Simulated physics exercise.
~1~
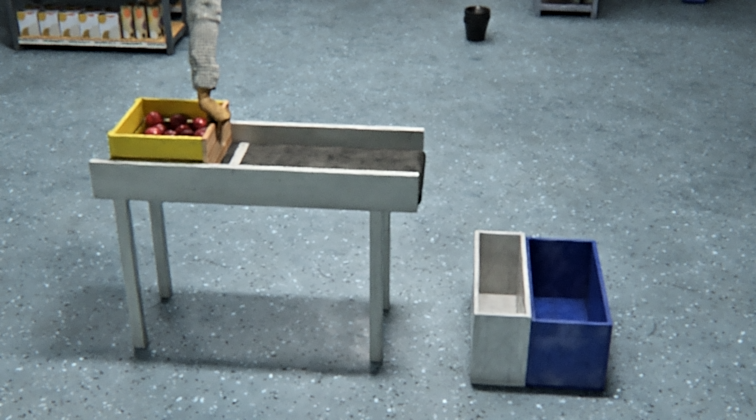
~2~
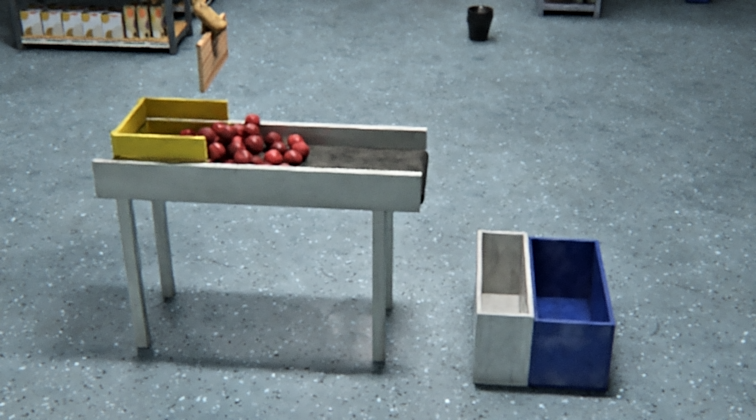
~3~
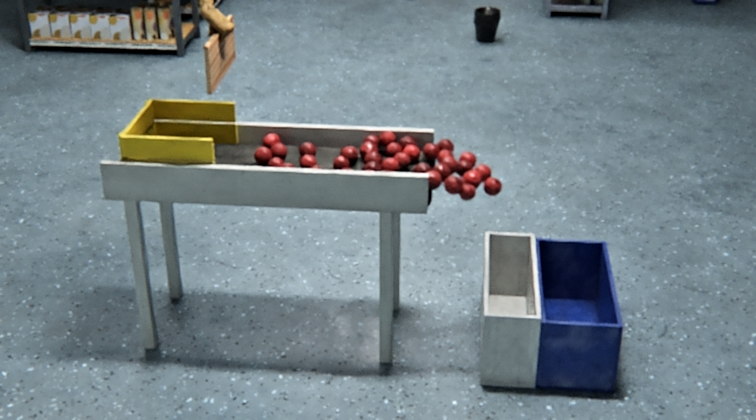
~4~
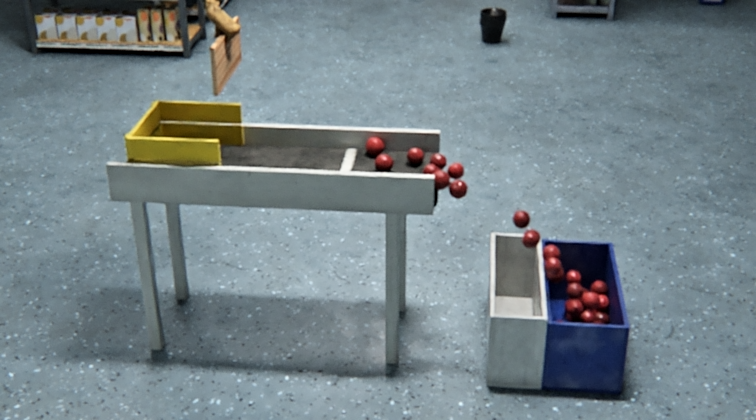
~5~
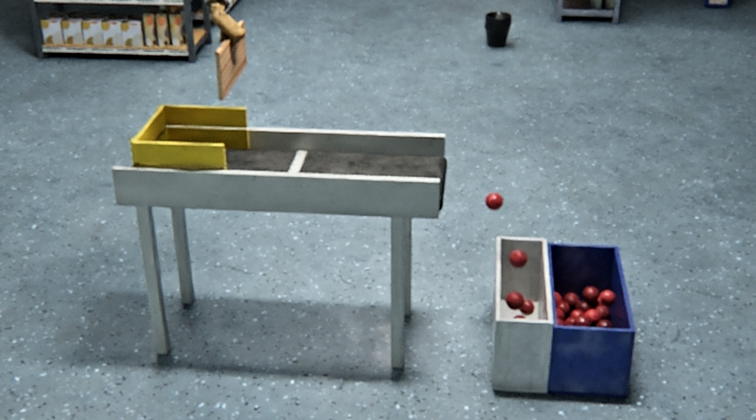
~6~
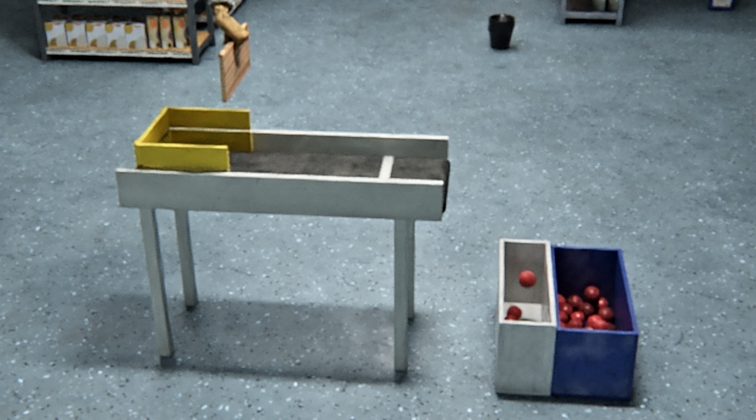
A hand lifts the gate, and red apples ride the belt into blue and white tubs.
